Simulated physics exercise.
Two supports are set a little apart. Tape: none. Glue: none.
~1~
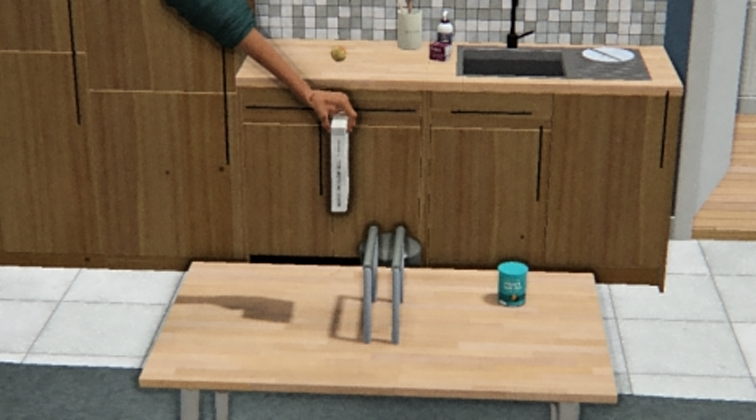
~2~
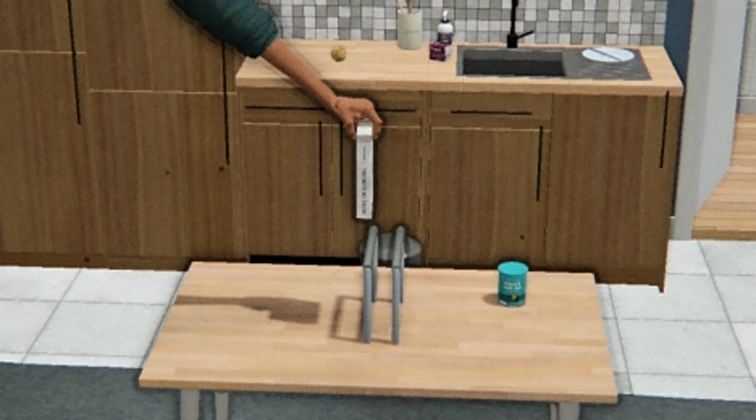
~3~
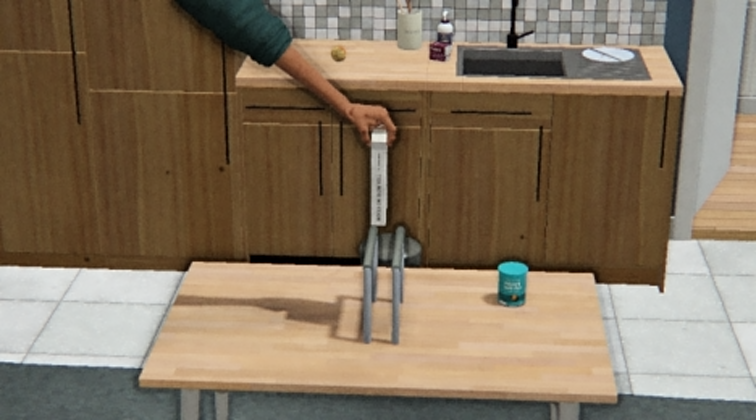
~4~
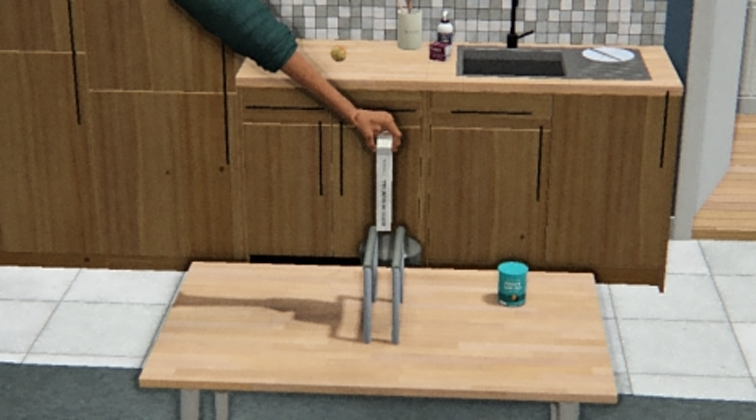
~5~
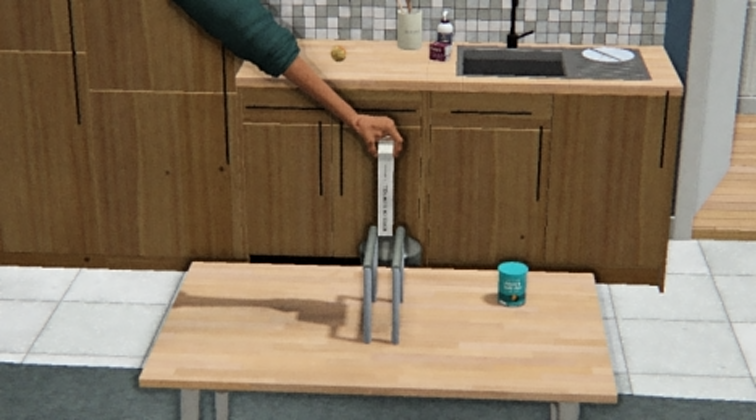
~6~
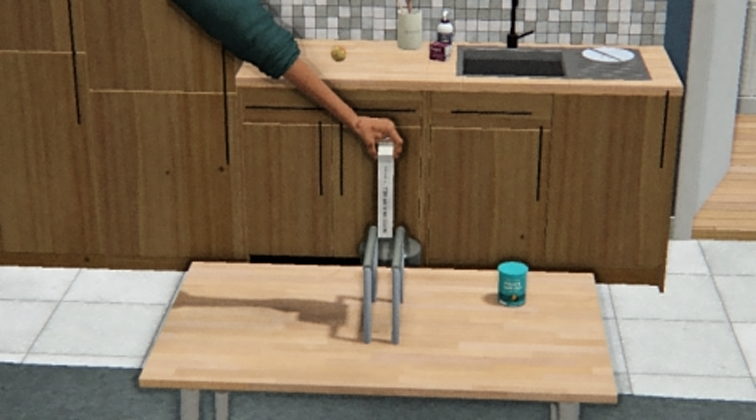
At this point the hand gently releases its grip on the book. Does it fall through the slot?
Yes, it falls through.
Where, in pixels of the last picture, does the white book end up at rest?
Near (385, 284).
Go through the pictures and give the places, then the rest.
Being brought over the gap; white book (340, 161); turquoise tin (512, 285), in the first picture.
Being brought over the gap; white book (365, 168); turquoise tin (512, 285), in the second picture.
Being brought over the gap; white book (379, 175); turquoise tin (512, 285), in the third picture.
Being brought over the gap; white book (385, 180); turquoise tin (512, 285), in the fourth picture.
Poised above the slot; white book (386, 185); turquoise tin (512, 285), in the fifth picture.
Poised above the slot; white book (386, 187); turquoise tin (512, 285), in the sixth picture.
Then, 0.20 s on from there, white book shifted about its own width near (385, 221).
Then, 0.30 s on from there, white book shifted well along near (385, 284).
In the end, moved from the start, white book; turquoise tin unmoved. At the end, from the last picture's camera, white book near (385, 284). The book reaches the table.
